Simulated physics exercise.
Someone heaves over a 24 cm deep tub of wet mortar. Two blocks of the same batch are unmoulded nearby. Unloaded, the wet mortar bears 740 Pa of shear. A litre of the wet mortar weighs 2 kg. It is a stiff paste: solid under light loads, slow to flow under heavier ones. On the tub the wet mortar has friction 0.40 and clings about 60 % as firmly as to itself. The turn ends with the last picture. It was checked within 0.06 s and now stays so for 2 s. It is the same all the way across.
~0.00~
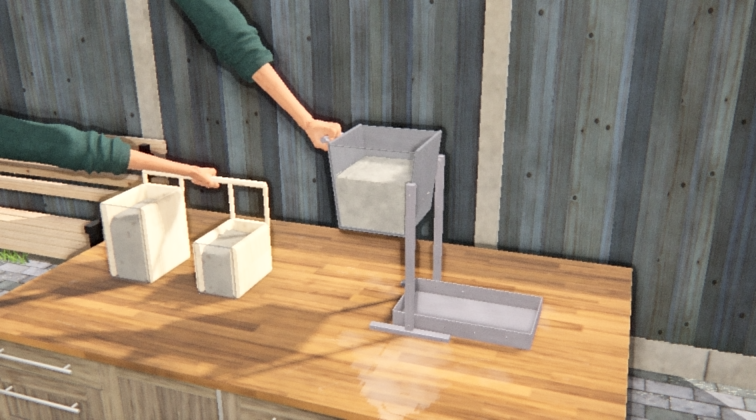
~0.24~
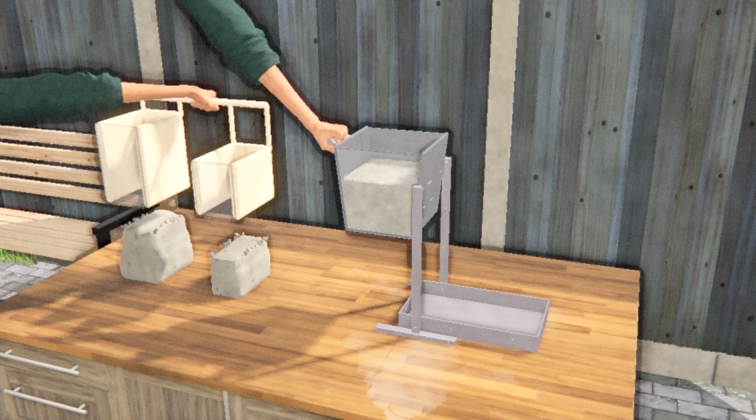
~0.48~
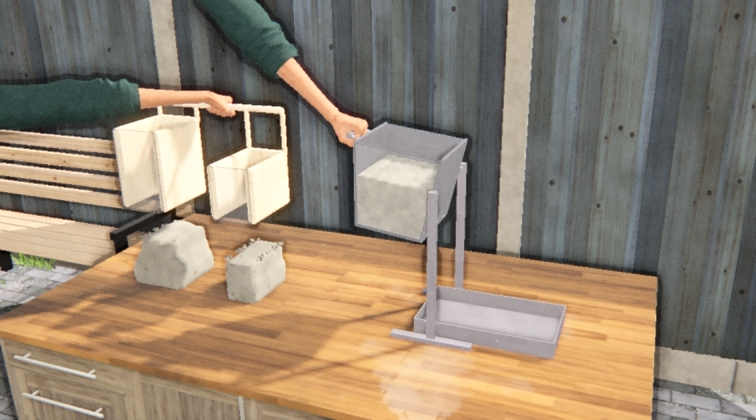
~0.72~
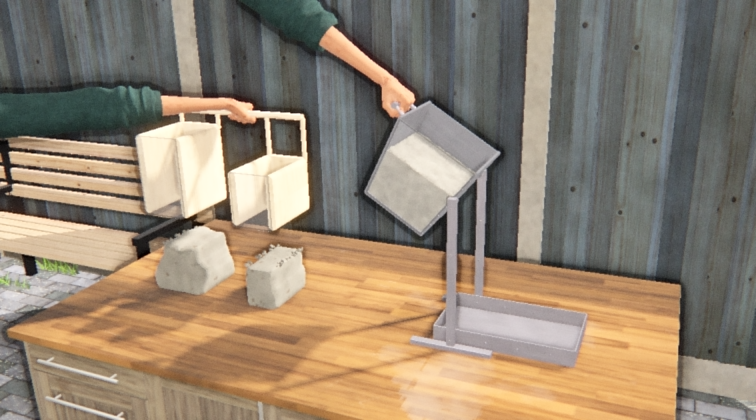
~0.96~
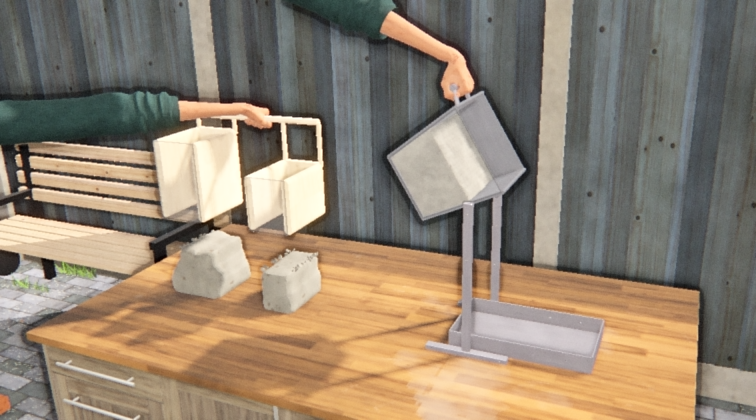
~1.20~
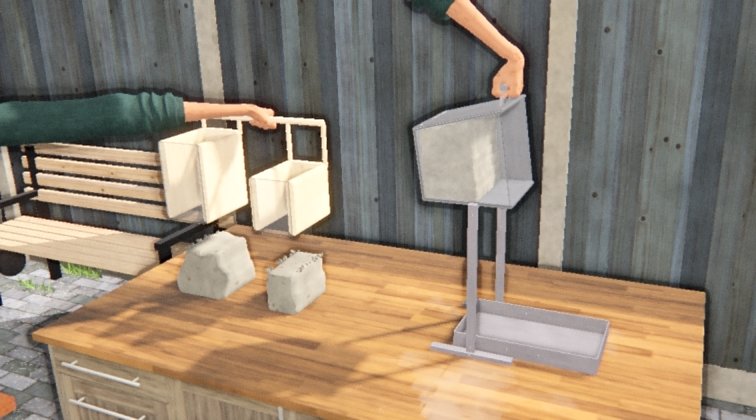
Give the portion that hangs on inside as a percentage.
Expect roughly 100 %.
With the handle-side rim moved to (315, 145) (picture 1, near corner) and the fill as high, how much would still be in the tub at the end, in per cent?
In that case some 75 per cent.
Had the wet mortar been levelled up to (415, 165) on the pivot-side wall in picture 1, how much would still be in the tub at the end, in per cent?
In that case some 70 per cent.
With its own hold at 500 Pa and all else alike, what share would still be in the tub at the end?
In that case some 90 per cent.
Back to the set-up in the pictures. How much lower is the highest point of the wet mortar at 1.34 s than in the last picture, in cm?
Some 3 cm.
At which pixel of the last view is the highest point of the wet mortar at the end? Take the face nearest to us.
At about (445, 141).
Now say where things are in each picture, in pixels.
Handle-side rim at (330, 144), tilt 0 degrees; crest of the wet mortar at (348, 178); block heights 22 cm, 14 cm (left to right), in the first picture.
Handle-side rim at (337, 147), tilt 0 degrees; crest of the wet mortar at (354, 180); block heights 19 cm, 14 cm (left to right), in the second picture.
Handle-side rim at (357, 142), tilt 7 degrees; crest of the wet mortar at (362, 176); block heights 17 cm, 14 cm (left to right), in the third picture.
Handle-side rim at (402, 119), tilt 33 degrees; crest of the wet mortar at (391, 151); block heights 17 cm, 14 cm (left to right), in the fourth picture.
Handle-side rim at (457, 109), tilt 59 degrees; crest of the wet mortar at (428, 131); block heights 17 cm, 14 cm (left to right), in the fifth picture.
Handle-side rim at (502, 113), tilt 82 degrees; crest of the wet mortar at (469, 125); block heights 17 cm, 14 cm (left to right), in the sixth picture.
After 1.34 s, the tub is at 82 degrees and holds 100 %.
After 1.51 s, the tub is at 82 degrees and holds 100 %.
After 1.68 s, the tub is at 82 degrees and holds 100 %.
After 1.85 s, the tub is at 82 degrees and holds 100 %.
After 3.20 s, the tub is at 82 degrees and holds 100 %.
